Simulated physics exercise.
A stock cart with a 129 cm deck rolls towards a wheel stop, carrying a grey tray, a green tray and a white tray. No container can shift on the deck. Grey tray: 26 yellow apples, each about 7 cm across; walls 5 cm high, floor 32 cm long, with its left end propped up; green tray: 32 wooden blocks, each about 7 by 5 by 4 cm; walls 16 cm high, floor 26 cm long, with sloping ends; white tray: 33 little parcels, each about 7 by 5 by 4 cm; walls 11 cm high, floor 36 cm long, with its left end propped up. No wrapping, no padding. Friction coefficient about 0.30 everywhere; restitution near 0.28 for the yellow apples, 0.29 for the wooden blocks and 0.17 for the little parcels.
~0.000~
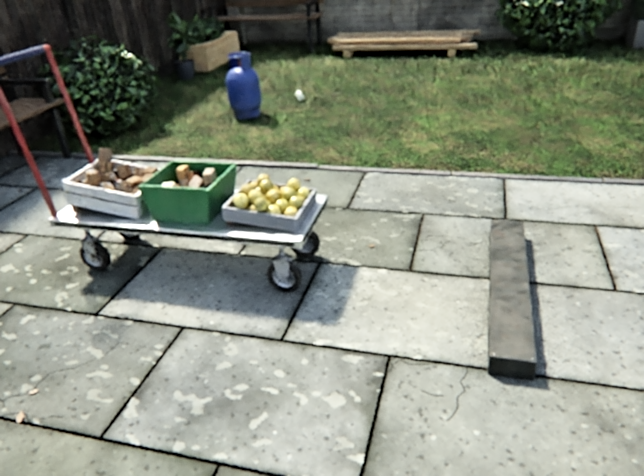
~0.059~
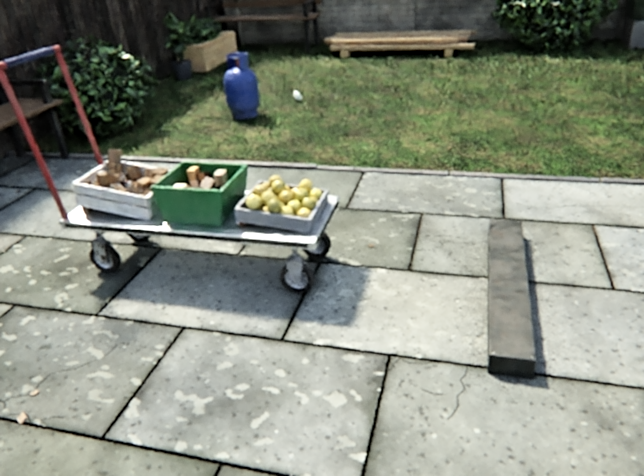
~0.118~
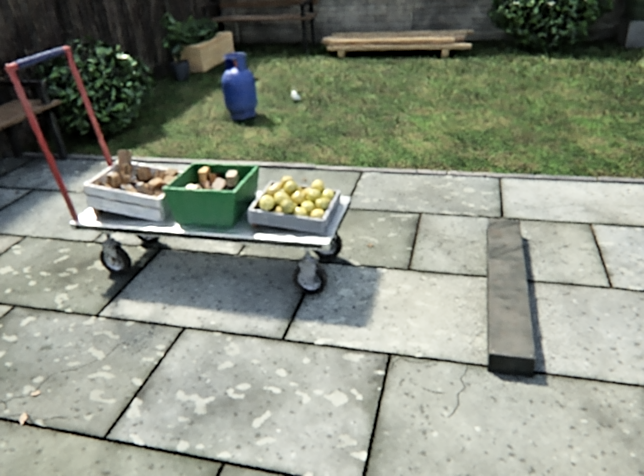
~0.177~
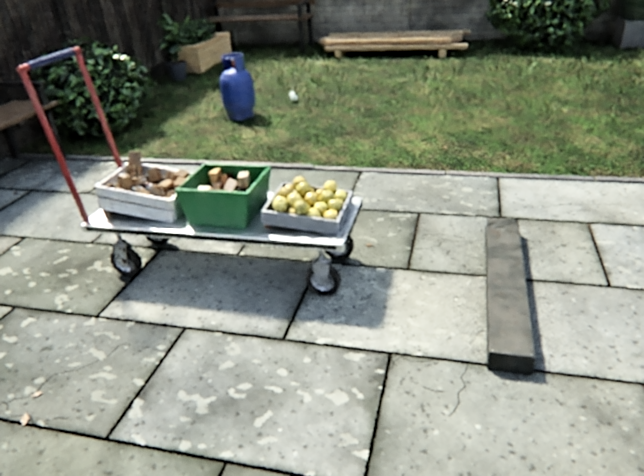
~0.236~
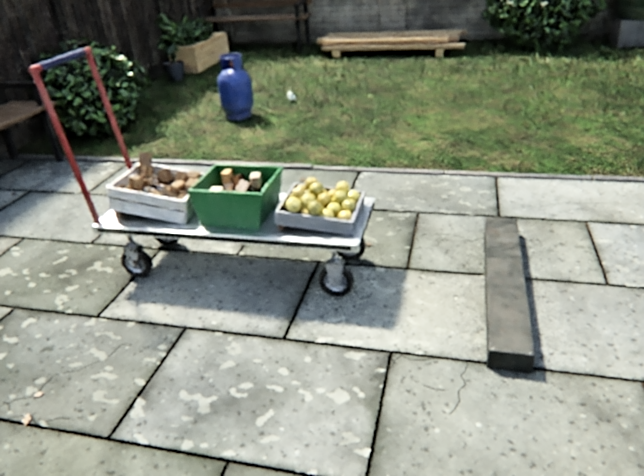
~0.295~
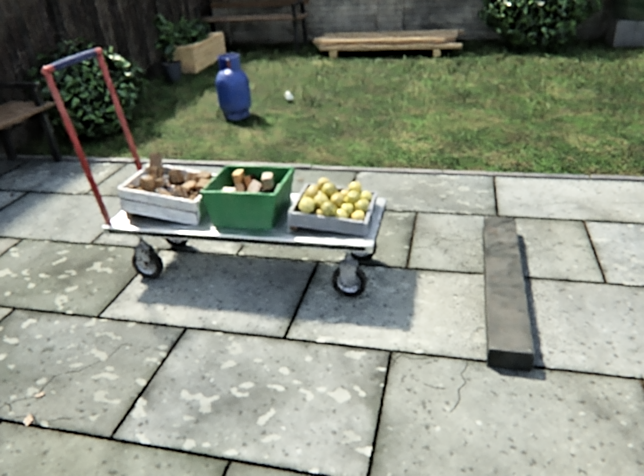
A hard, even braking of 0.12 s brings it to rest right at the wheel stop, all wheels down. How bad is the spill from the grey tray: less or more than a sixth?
Out of the grey tray go under a sixth of the yellow apples.
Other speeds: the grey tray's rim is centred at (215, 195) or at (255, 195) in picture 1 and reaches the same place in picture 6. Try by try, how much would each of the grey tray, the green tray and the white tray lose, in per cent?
Grey tray 30 then 20, green tray 0 then 0, white tray 0 then 0 per cent.
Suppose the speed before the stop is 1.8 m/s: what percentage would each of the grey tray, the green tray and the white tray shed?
Then grey tray 30, green tray 0, white tray 0 per cent.
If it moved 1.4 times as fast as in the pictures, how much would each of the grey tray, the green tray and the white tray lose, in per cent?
Then grey tray 20, green tray 0, white tray 0 per cent.
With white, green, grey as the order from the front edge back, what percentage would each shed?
In that case grey tray 0, green tray 0, white tray 0 per cent.
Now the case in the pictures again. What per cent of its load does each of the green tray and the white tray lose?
Green tray 0, white tray 5 per cent.
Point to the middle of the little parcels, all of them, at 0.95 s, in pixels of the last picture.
At about (282, 197).
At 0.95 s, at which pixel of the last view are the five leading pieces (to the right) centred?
Around (481, 211).
After 0.73 s, braking starts.
After 0.83 s, the grey tray has all 26, the green tray has all 32 and the white tray has all 33.
After 0.95 s, the grey tray has all 26, the green tray has all 32 and the white tray has all 33.
After 1.18 s, the grey tray has all 26, the green tray has all 32 and the white tray has all 33.
Final count (at 1.68 s), the grey tray has all 26, the green tray has all 32 and the white tray is down by 1 of 33. Asked share, 0 of 26, 0 per cent.
